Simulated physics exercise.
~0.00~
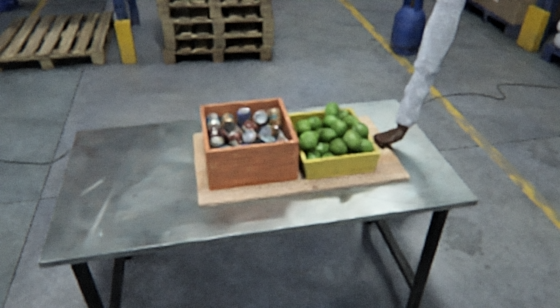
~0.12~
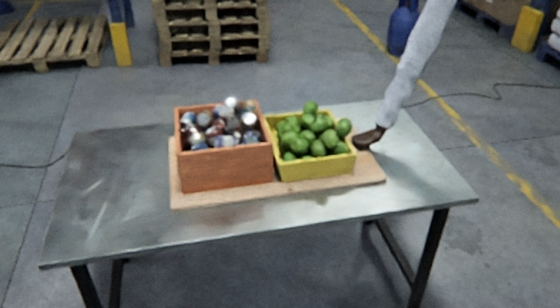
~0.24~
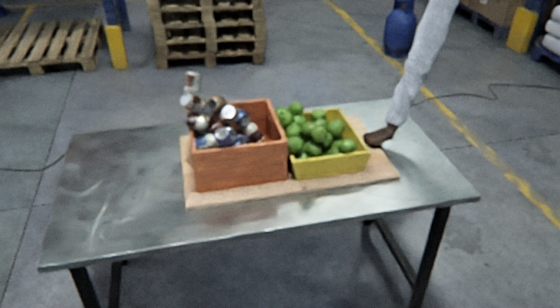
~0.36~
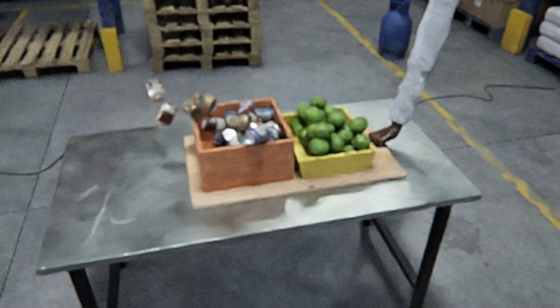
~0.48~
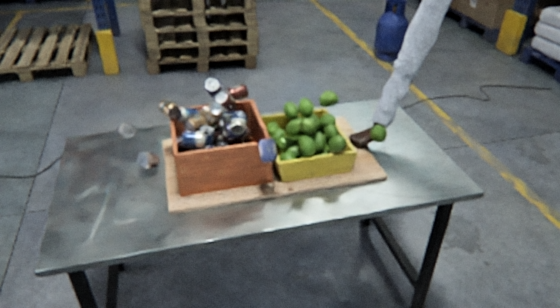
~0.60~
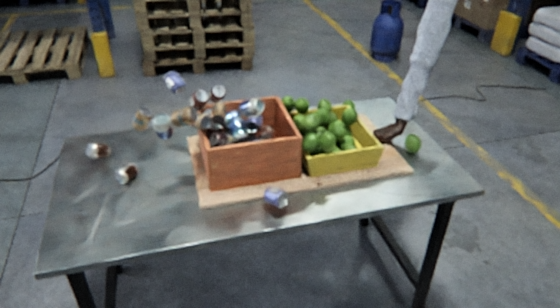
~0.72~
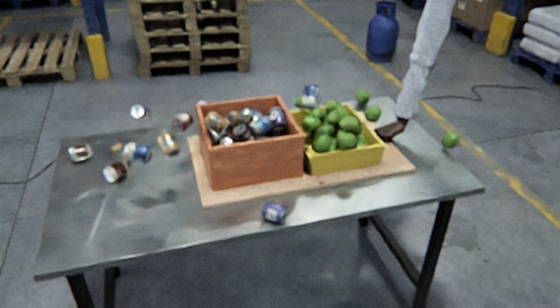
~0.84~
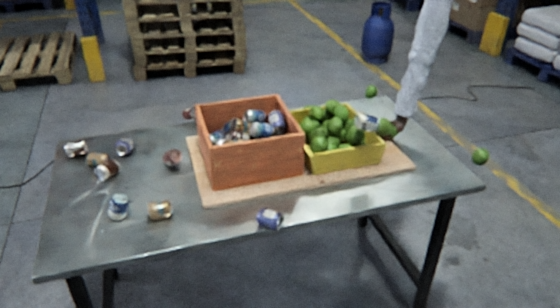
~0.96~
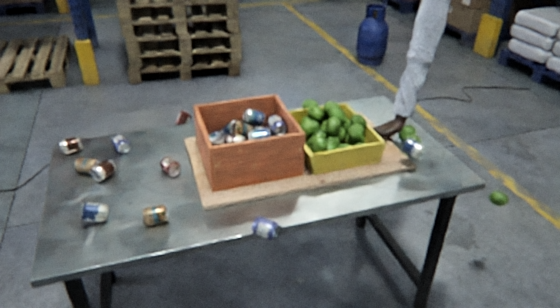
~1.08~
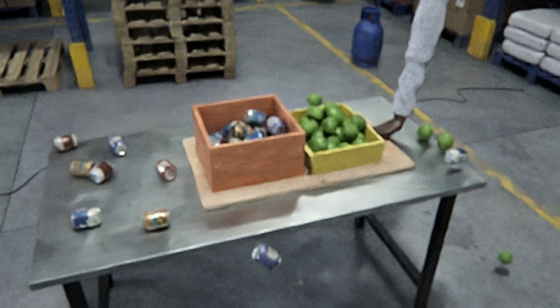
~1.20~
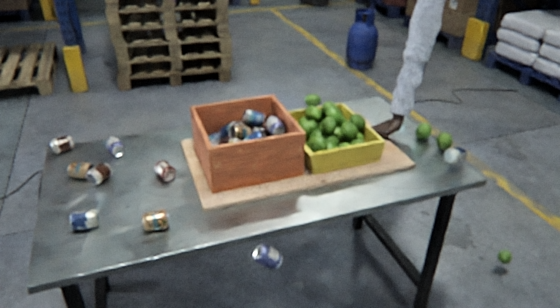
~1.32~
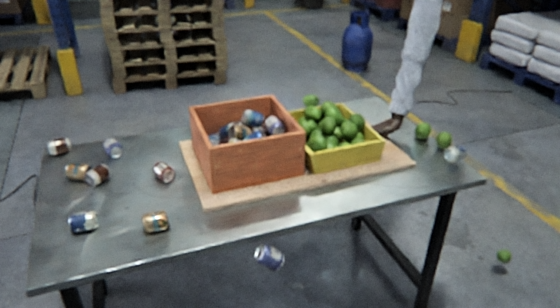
An orange tray of small cans and a yellow tray of green fruit, probably limes, sit side by side on a board atop a metal table in a warehouse, seen from slightly above. A dark hand on a pale-sleeved arm at the right shifts the board left and right in short, quick strokes. Cans spring up and spill over the orange tray's left side, then another drops in front while several limes hop out to the right. The board stops, and cans lie scattered across the left of the table. At the end, one can hangs below the front edge and a lime is beneath the right end, while both trays remain well filled.
